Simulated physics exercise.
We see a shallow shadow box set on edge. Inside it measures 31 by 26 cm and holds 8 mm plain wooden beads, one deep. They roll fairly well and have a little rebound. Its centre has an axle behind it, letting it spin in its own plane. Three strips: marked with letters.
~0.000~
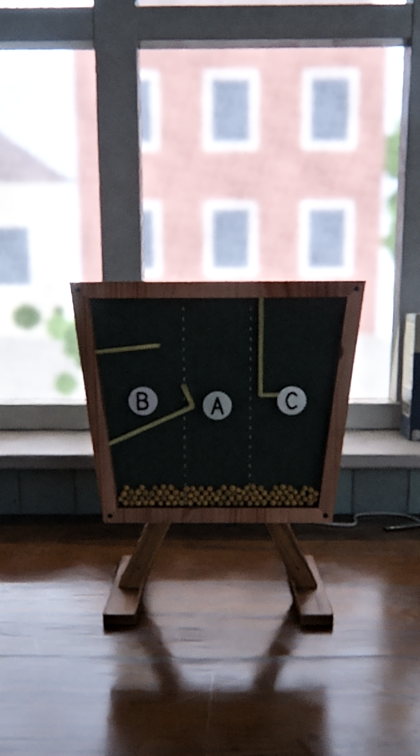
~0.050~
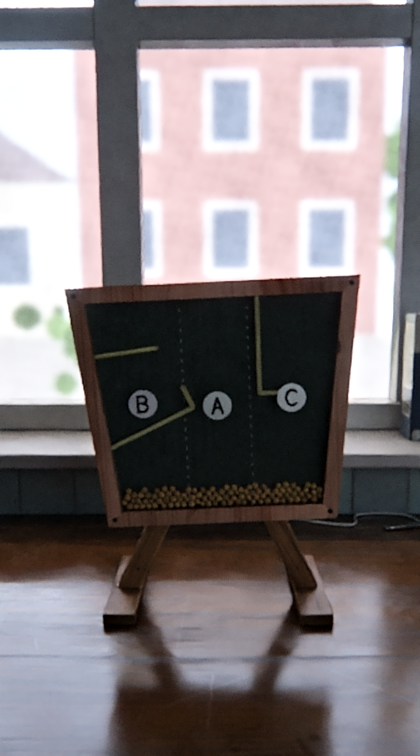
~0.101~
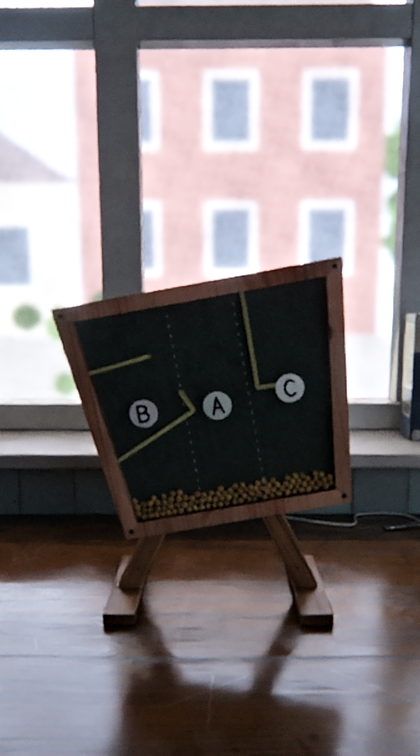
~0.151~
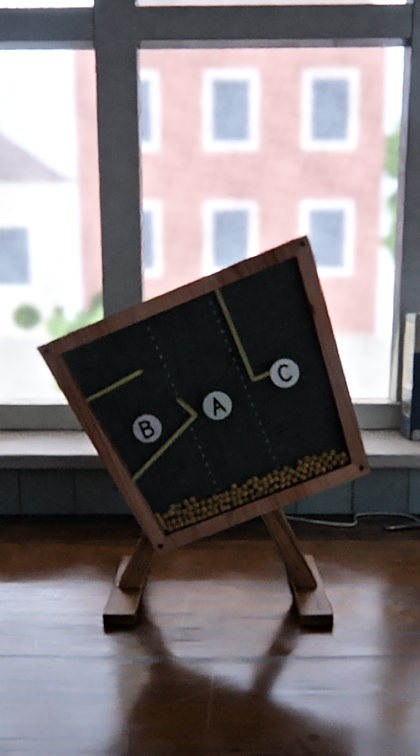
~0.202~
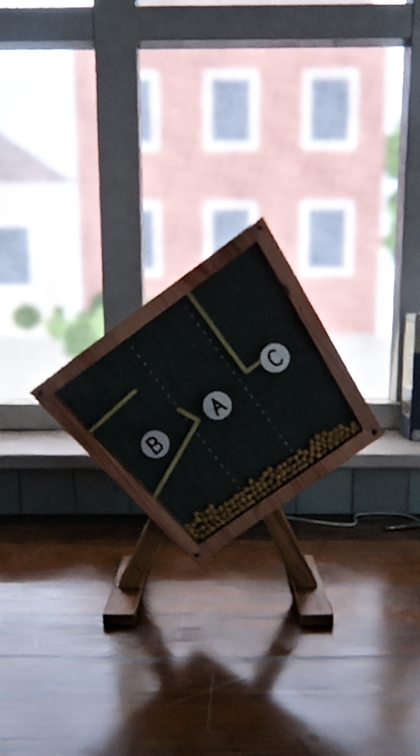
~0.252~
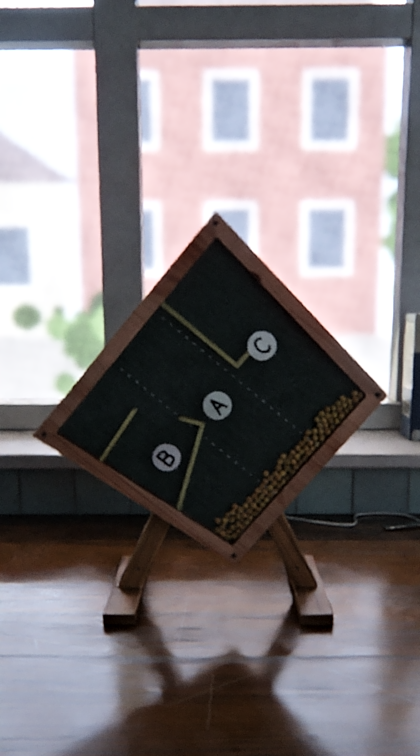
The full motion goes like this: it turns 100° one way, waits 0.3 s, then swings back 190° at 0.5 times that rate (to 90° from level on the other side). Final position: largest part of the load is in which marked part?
Marked C.
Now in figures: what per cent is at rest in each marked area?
Strip A holds 0, strip B holds 0 and strip C holds 100.
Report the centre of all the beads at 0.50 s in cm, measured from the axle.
Right by about 11 cm and below by about 3 cm.
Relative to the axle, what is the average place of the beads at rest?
The middle sits around 5 cm left of it and 12 cm below it.
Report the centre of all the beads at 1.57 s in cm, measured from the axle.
Offset approx. 8 cm left, 10 cm below.
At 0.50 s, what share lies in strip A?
Share: Near 30 per cent.
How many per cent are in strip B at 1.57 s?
Share: Close to 100 percent.
After 0.50 s, it stands 100° anticlockwise; the beads' middle is 11 cm right of and 3 cm below the centre; A 30 %, B 60 %, C 10 %.
After 1.57 s, it stands 5° anticlockwise; the beads' middle is 8 cm left of and 10 cm below the centre; B 100 %.
After 2.33 s, it stands 90° clockwise; the beads' middle is 6 cm left of and 11 cm below the centre; C 100 %.
At rest by 3.3 s, it stands 90° clockwise; A 0 %, B 0 %, C 100 %.
